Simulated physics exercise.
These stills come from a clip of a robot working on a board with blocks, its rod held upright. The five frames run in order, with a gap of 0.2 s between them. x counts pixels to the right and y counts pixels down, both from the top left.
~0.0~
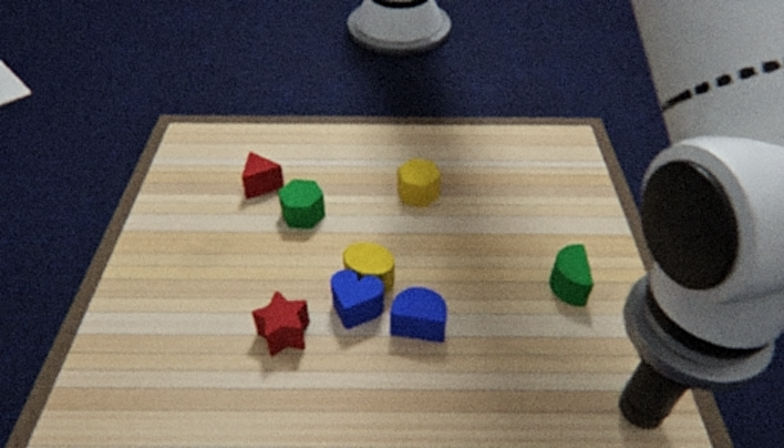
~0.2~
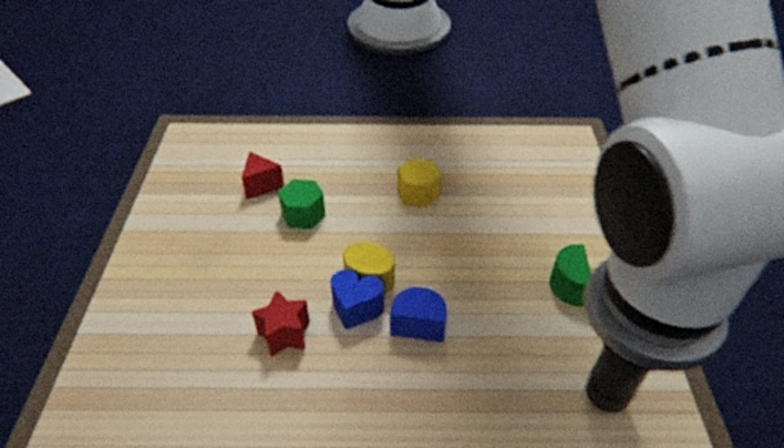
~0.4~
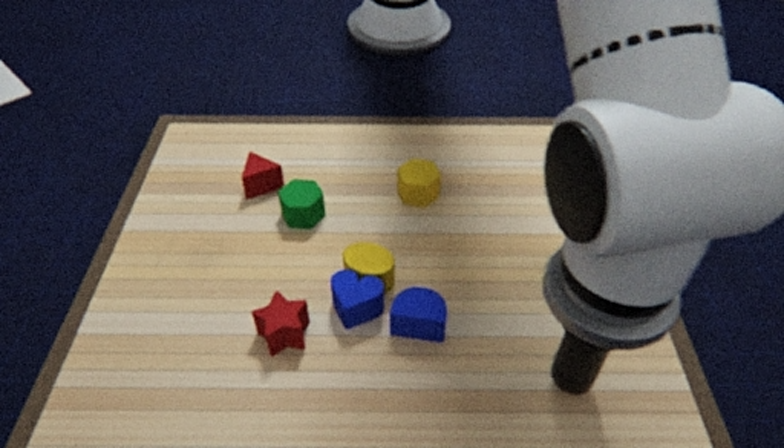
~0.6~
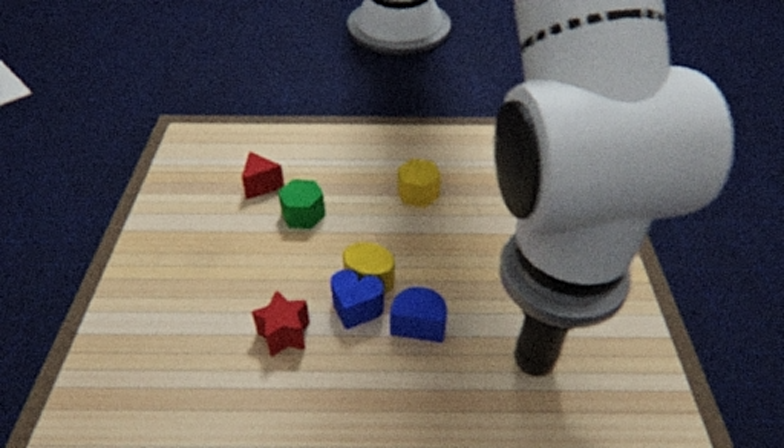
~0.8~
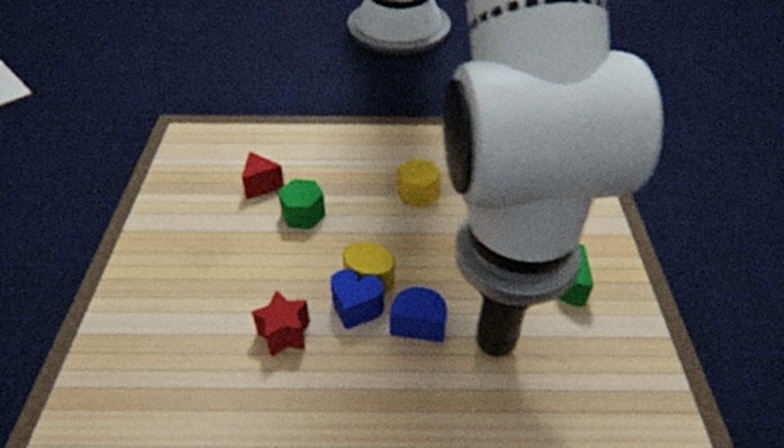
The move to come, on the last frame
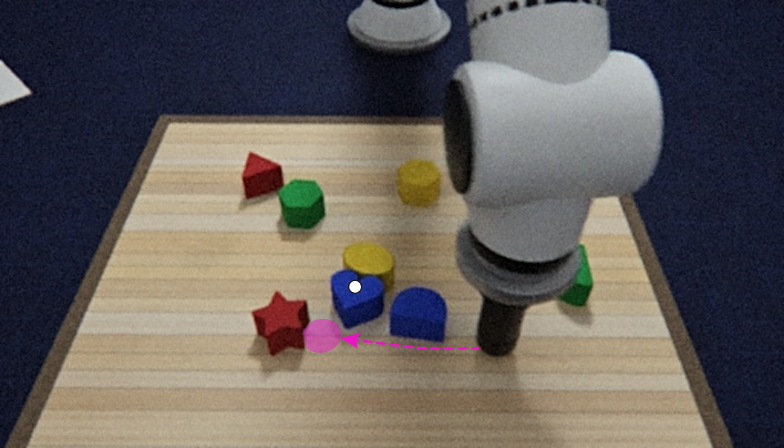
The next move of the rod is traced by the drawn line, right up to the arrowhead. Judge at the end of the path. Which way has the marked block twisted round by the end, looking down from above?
The turn is anti-clockwise.
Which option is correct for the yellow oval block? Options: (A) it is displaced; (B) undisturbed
I choose A.
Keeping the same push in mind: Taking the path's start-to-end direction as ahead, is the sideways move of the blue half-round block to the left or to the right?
Moves right.
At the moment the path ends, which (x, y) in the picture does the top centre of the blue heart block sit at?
The middle of its upper face should be somewhere near (328, 275).
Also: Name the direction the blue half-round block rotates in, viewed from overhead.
The answer is clockwise.
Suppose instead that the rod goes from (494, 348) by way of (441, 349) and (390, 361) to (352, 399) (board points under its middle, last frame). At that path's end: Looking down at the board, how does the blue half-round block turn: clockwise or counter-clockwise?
From above, it turns clockwise.
Path on the board, from (494, 348) through (407, 347) to (321, 335); the dot is on the blue heart block.
What follows on the original path. One third of the way, rod at (436, 342); blue heart block at (350, 285); blue half-round block at (404, 297), turned 25° clockwise.
Two thirds of the way, rod at (378, 336); blue heart block at (330, 278), turned 40° anticlockwise; yellow oval block at (369, 247); blue half-round block at (372, 284), turned 85° clockwise.
At the end, rod at (320, 328); red star-shaped block in place; blue heart block at (328, 275), turned 40° anticlockwise; yellow oval block at (370, 244); blue half-round block at (364, 282), turned 105° clockwise.
